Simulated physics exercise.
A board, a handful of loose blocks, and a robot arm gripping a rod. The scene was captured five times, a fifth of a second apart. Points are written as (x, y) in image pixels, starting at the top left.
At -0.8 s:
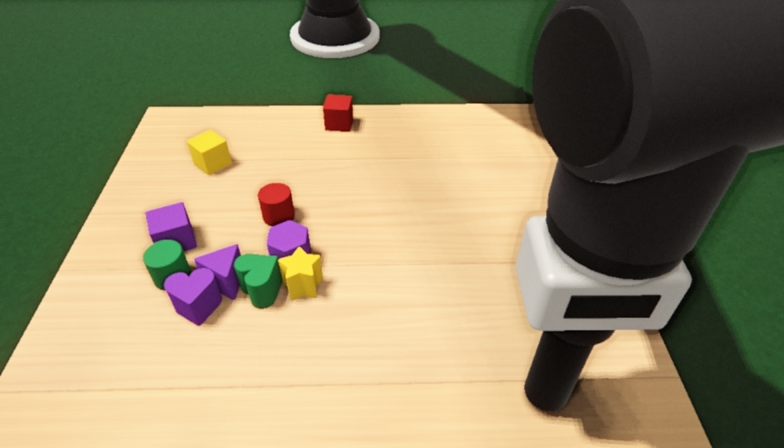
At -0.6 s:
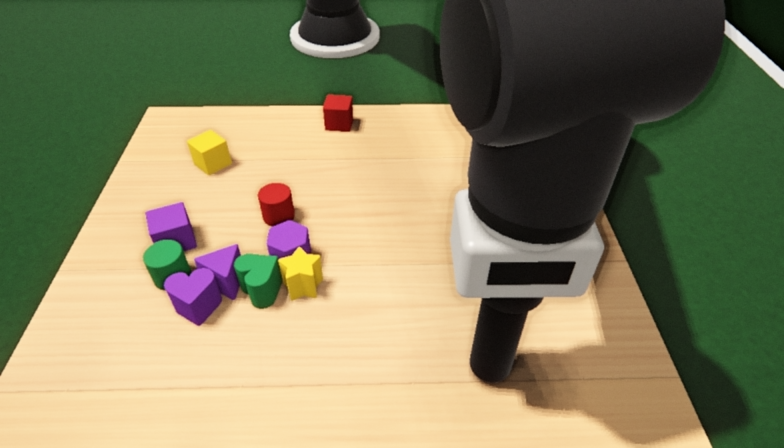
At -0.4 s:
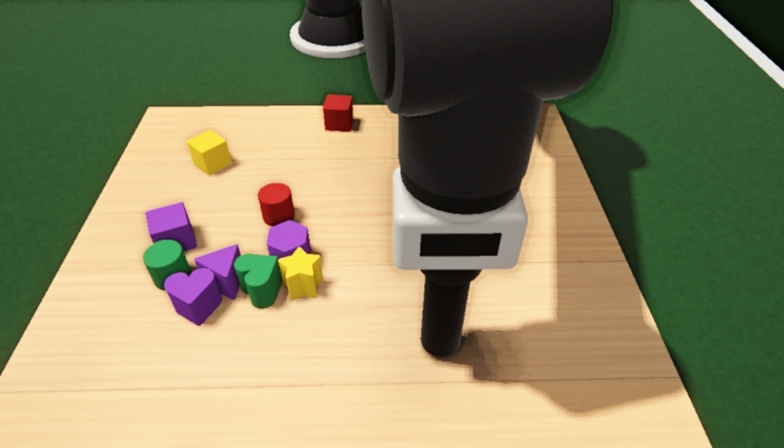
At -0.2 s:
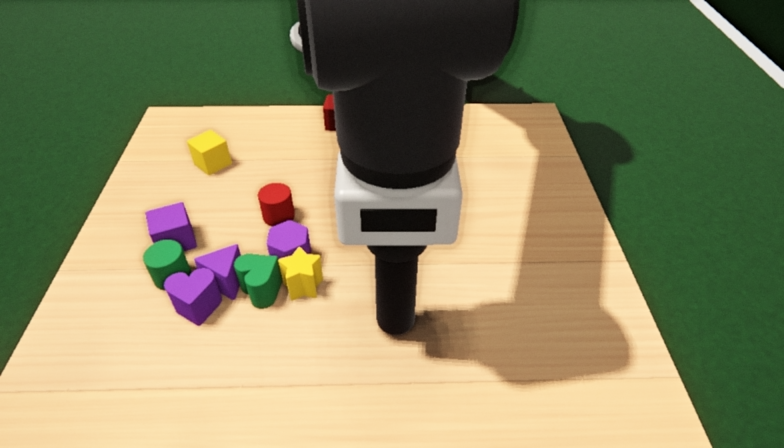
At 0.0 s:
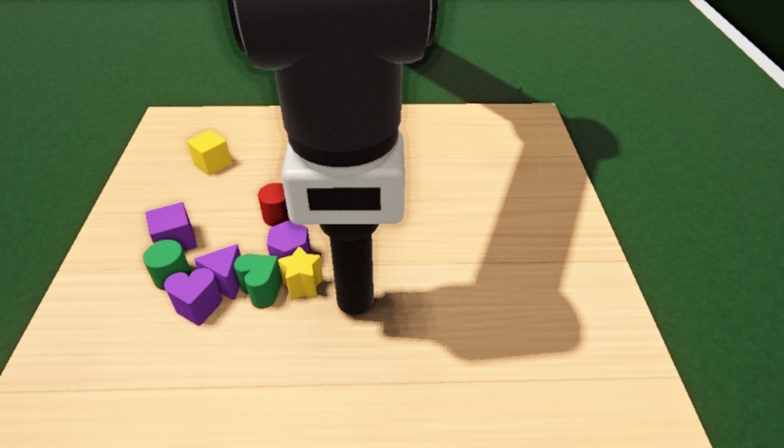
In this clip, a black robot arm holding a dark rod moves steadily leftward and slightly away across a wooden table, nearing the yellow star block beside a cluster of purple, green and red blocks, which all stay still.
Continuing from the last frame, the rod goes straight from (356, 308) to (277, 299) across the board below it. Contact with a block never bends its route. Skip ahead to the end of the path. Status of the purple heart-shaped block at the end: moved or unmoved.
Its place stays the same.
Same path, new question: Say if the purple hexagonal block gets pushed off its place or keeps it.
Shifted out of place.
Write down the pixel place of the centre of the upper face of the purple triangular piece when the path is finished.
Located at (191, 255).
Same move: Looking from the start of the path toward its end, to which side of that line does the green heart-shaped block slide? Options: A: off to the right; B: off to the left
The answer is A.
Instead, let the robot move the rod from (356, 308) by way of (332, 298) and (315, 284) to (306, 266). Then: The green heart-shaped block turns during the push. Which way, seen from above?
My answer: Anticlockwise.
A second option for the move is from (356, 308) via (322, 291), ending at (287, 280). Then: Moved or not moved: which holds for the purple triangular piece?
The purple triangular piece moves.
The first path, step by step. Halfway along, rod at (315, 297); green heart-shaped block at (253, 265); yellow star block at (290, 259), turned 25° clockwise.
At the end, rod at (276, 293); purple heart-shaped block in place; purple triangular piece at (191, 255), turned 35° anticlockwise; green heart-shaped block at (230, 251), turned 25° anticlockwise; purple hexagonal block at (286, 226), turned 25° clockwise; yellow star block at (269, 251), turned 65° clockwise.
